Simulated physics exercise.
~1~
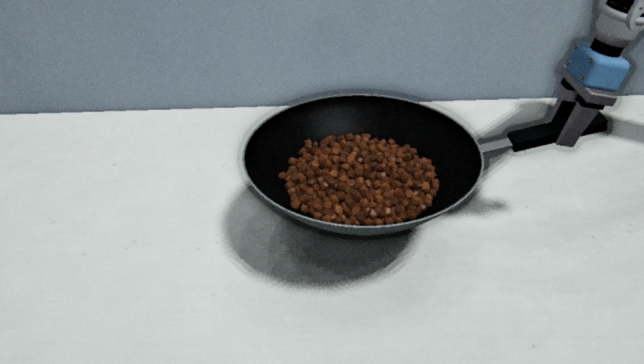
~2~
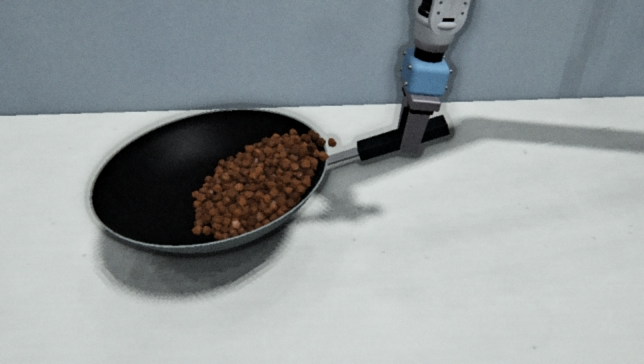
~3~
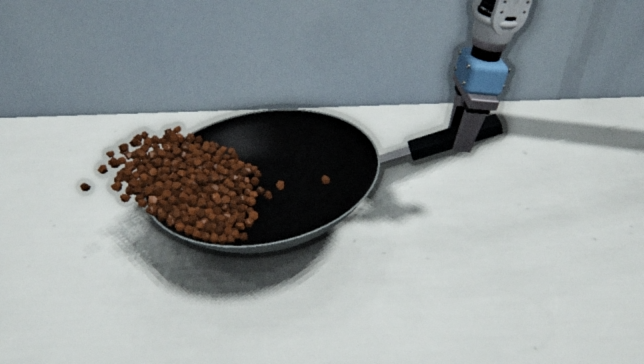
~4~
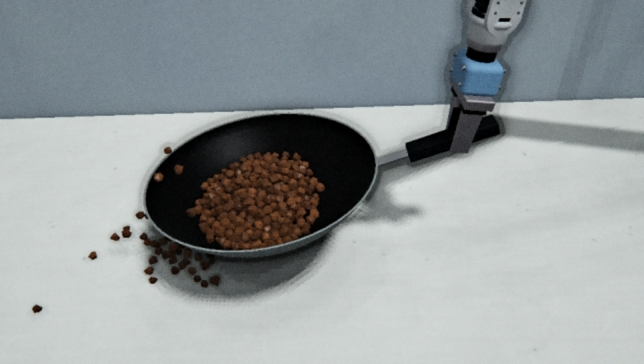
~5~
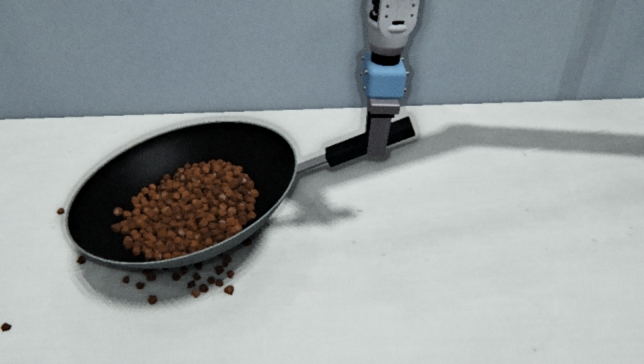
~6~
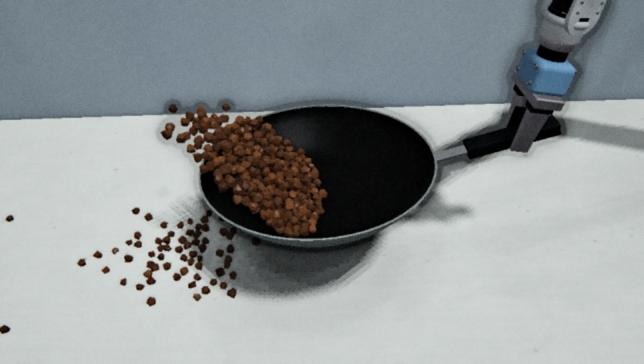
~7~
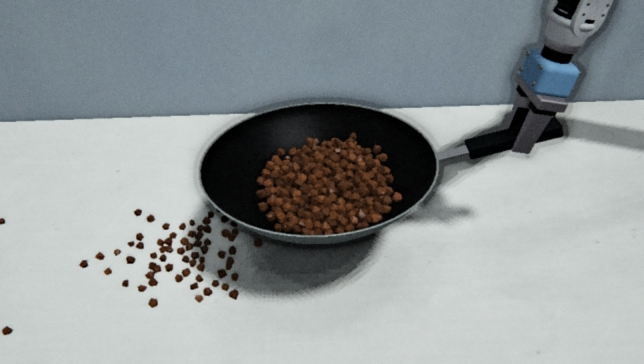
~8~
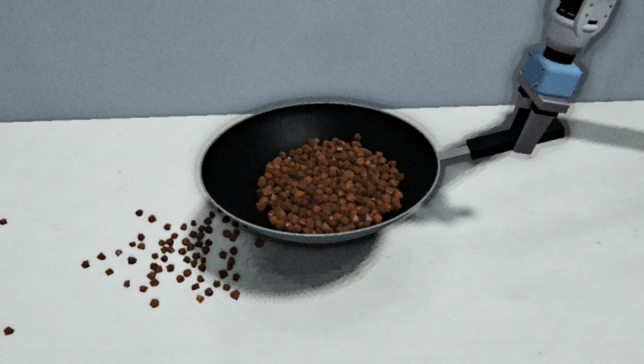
On a white tabletop, a robot gripper jerks a black pan of brown pellets left and right, spilling some beside it.
